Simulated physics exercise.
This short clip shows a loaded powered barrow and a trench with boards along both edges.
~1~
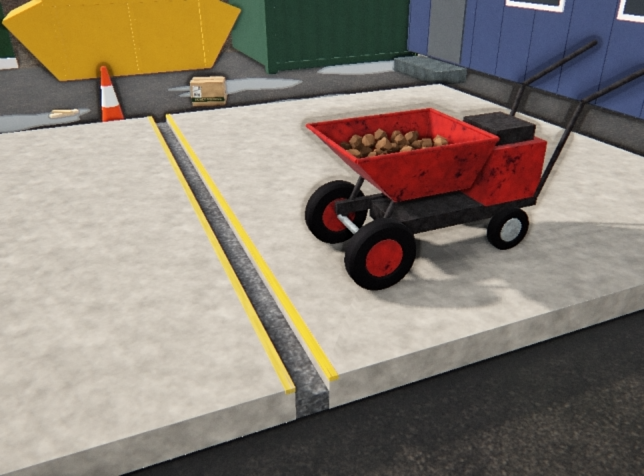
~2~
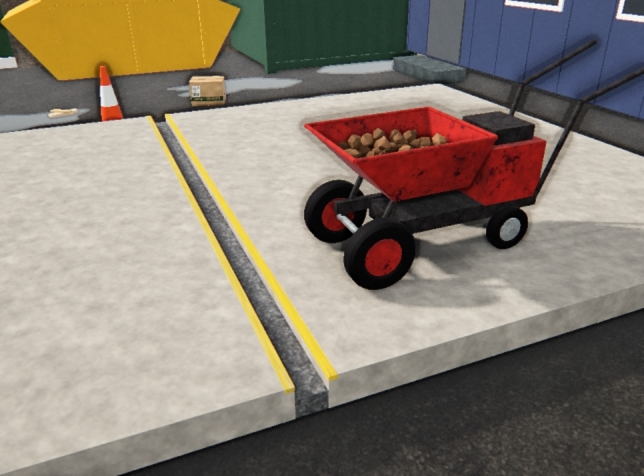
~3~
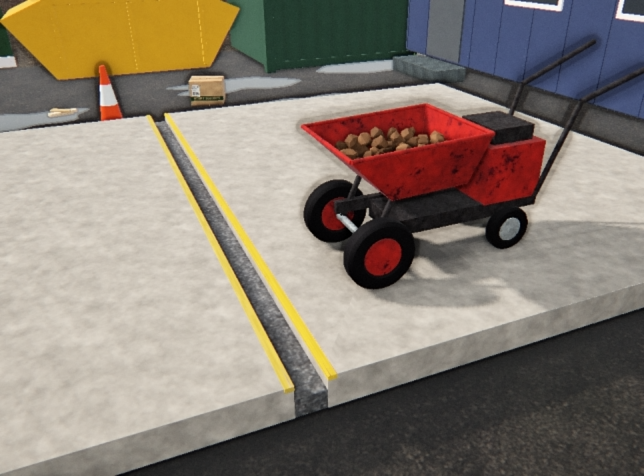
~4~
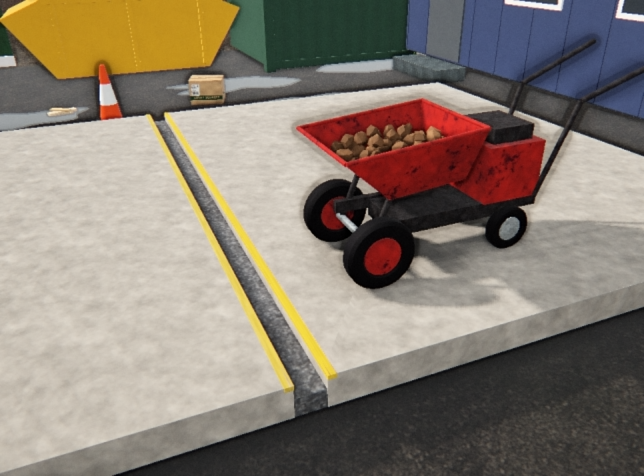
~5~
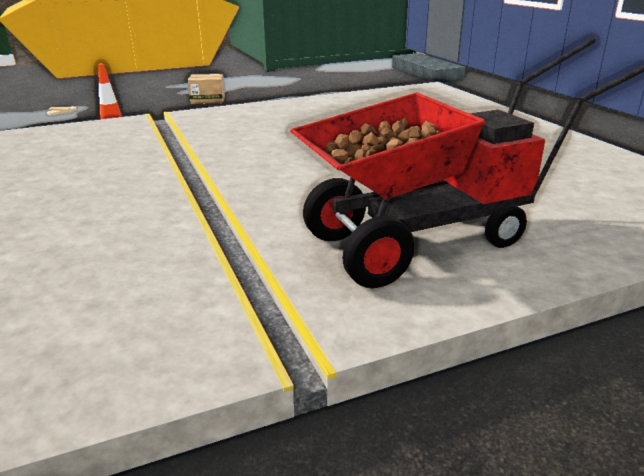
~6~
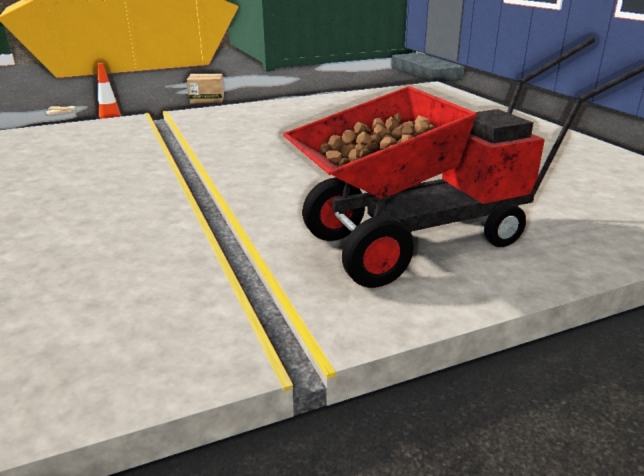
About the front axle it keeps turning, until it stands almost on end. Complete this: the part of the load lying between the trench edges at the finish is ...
The smaller part.
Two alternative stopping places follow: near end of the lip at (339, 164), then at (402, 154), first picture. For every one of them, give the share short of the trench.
That comes to some 0 in a hundred for the first try and some 30 in a hundred for the second.
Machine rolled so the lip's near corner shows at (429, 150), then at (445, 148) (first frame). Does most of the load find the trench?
The first try ends with the lesser portion between the edges, the second with the lesser portion.
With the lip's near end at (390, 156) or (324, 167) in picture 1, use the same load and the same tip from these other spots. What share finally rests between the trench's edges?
First some 50, then 0 per cent.
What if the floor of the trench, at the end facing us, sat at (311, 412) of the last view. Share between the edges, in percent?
20 %, roughly.
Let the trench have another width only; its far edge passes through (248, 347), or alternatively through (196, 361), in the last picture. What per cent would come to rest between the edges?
Lab note: Try one 50 per cent, try two 100 per cent.
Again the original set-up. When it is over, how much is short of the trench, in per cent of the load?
That share is about 0 percent.
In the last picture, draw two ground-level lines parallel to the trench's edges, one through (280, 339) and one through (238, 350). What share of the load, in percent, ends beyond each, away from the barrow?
In order: Near 80 %, then 50 %.
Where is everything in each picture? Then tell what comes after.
The first frame shows lip of the skip (357, 161), level; top of the load (405, 146), clay clods; first edge of the trench (308, 335); far edge (268, 345), the trench under half as wide as the skip, and about half as deep as wide.
The second frame shows lip of the skip (355, 162), level; top of the load (404, 145).
The third frame shows lip of the skip (351, 163), tipped barely; top of the load (401, 143).
The fourth frame shows lip of the skip (346, 165), tipped barely; top of the load (411, 141).
The fifth frame shows lip of the skip (339, 168), tipped a little; top of the load (406, 138).
The sixth frame shows lip of the skip (331, 173), tipped a little; top of the load (400, 134); first edge of the trench (305, 332); far edge (265, 342).
Just after the last frame, skip tipped steeply; every one in the skip.
A moment on, skip tipped right over; the larger part in the skip; about a tenth in or heaped over the trench; about a tenth beyond it; just a few falling.
Further on, skip tipped right over; about a tenth in the skip; roughly a quarter in or heaped over the trench; roughly two thirds beyond it.
When it is over, skip tipped right over; roughly a quarter in or heaped over the trench; the larger part beyond it.
